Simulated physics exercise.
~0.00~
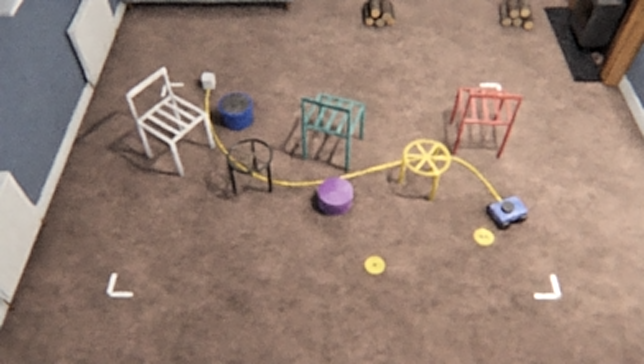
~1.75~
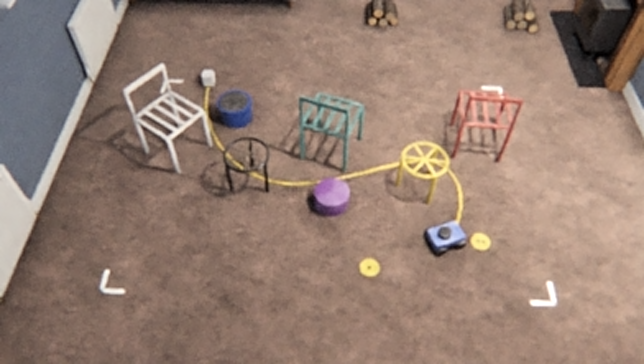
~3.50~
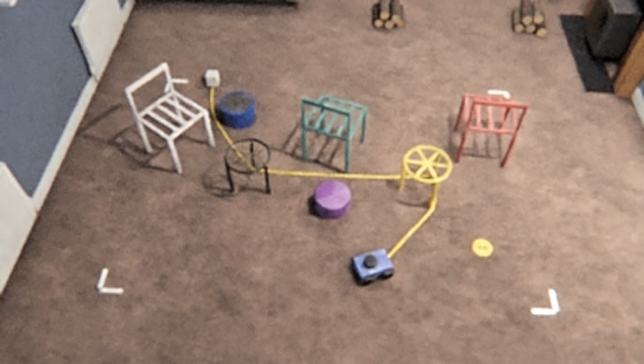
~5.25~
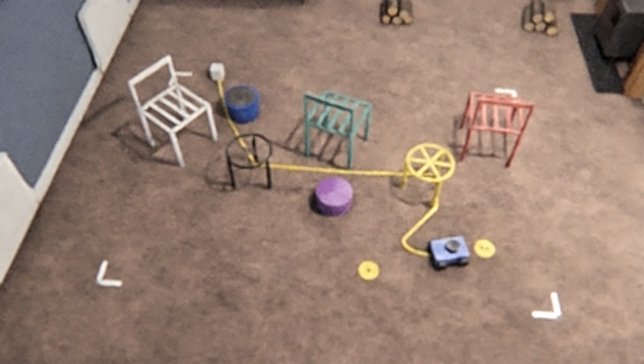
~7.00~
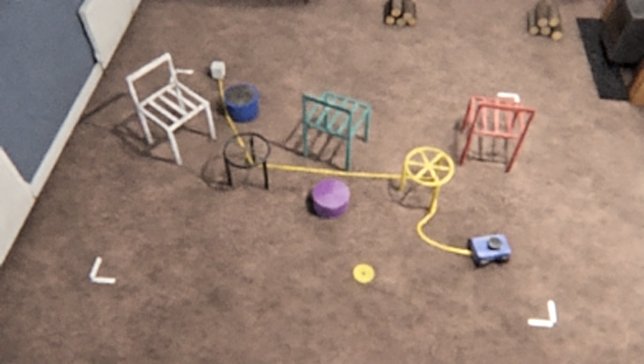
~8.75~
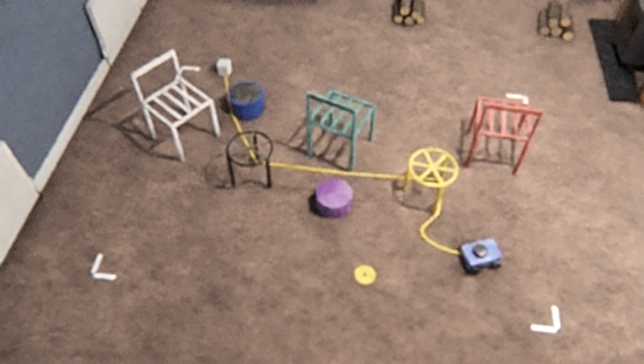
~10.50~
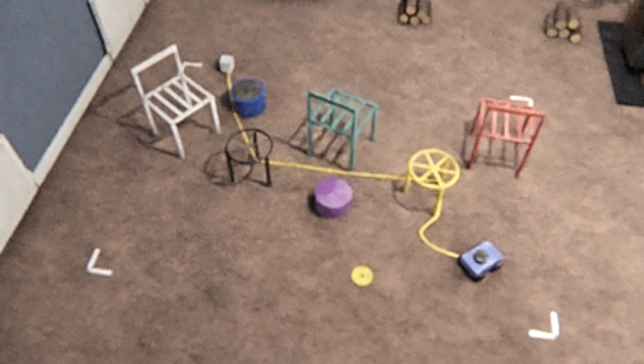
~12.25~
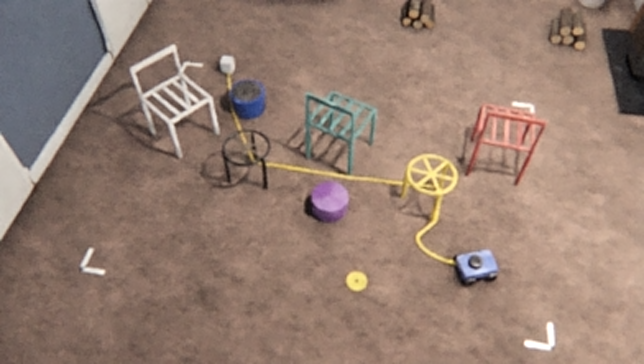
A small blue cart on a long yellow cord, strung past chairs, stools and tubs on a brown floor, drove left toward a yellow dot, then headed back right and stopped near the other dot, the cord curving loosely behind it.
